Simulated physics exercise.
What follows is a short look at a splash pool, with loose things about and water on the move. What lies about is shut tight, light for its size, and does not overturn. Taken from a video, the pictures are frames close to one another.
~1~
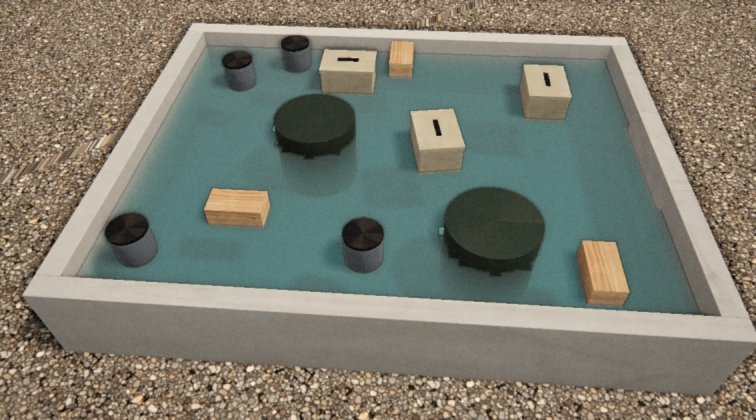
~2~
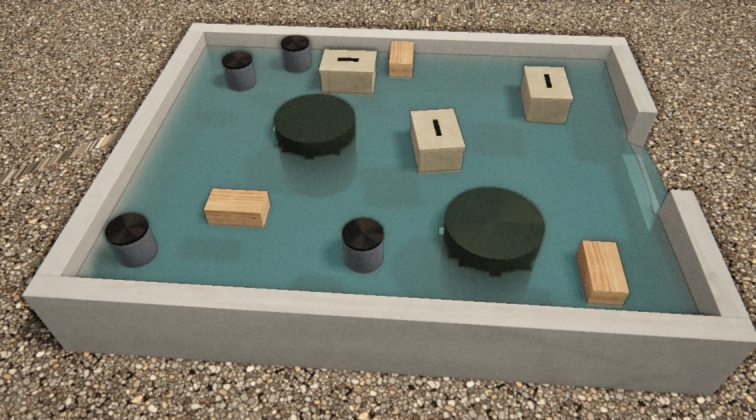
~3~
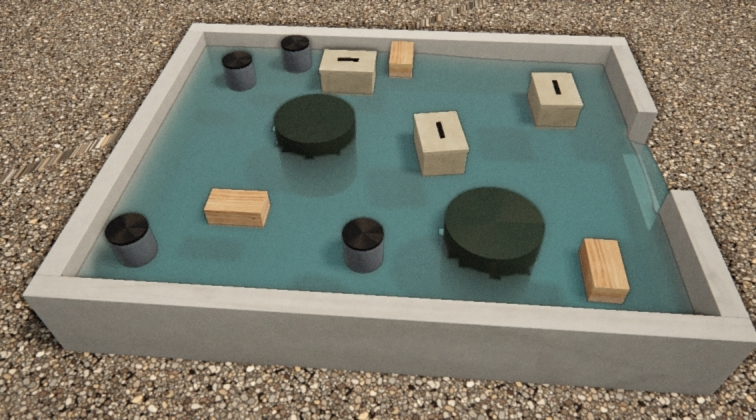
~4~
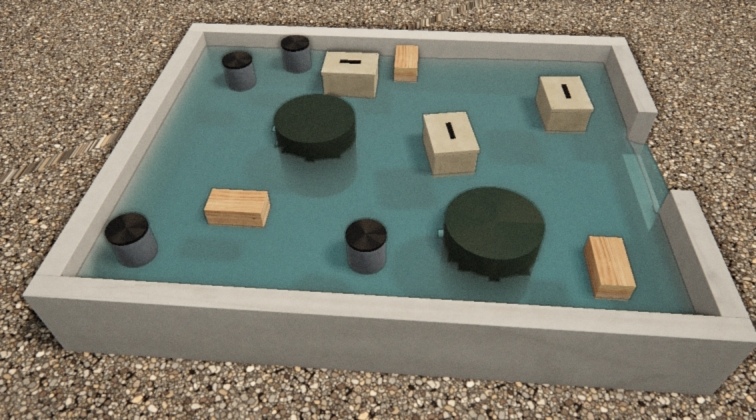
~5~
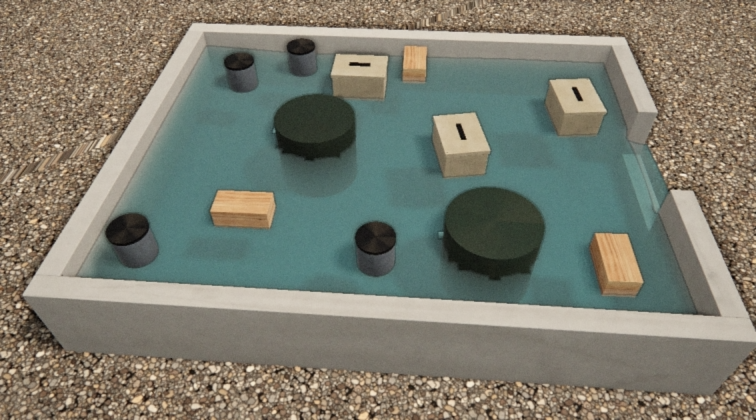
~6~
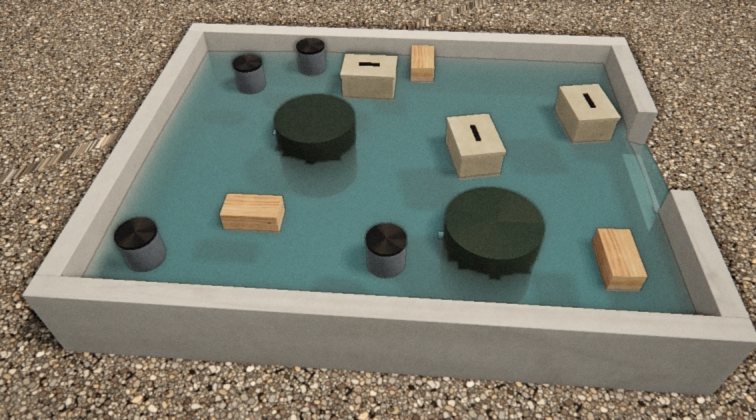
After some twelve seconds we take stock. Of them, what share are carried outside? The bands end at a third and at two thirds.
My prediction is the low band.
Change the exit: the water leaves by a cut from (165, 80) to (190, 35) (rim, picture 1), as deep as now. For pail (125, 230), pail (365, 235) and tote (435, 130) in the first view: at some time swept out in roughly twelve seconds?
Per object, as asked: Not flushed / not flushed / not flushed.
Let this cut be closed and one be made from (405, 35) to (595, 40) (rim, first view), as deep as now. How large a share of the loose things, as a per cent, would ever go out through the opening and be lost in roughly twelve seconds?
Share: Near 50 %.
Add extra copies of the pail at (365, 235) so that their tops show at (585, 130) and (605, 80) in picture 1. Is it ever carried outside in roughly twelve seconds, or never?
First: Exits; second: Exits.
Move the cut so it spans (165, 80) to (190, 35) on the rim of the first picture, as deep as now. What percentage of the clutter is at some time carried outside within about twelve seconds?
Roughly 50 in a hundred.
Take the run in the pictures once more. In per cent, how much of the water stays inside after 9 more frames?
About 80 per cent.
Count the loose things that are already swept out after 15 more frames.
The number comes to 3.
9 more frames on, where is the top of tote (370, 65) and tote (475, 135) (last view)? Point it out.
First one at roughly (410, 77), second at roughly (564, 148).
A moment on, 0 of 10 are out; 10 afloat.
Next, 1 of 10 are out; 9 afloat.
Later, 3 of 10 are out; 7 afloat.
In the end, 3 of 10 are out; 7 afloat.
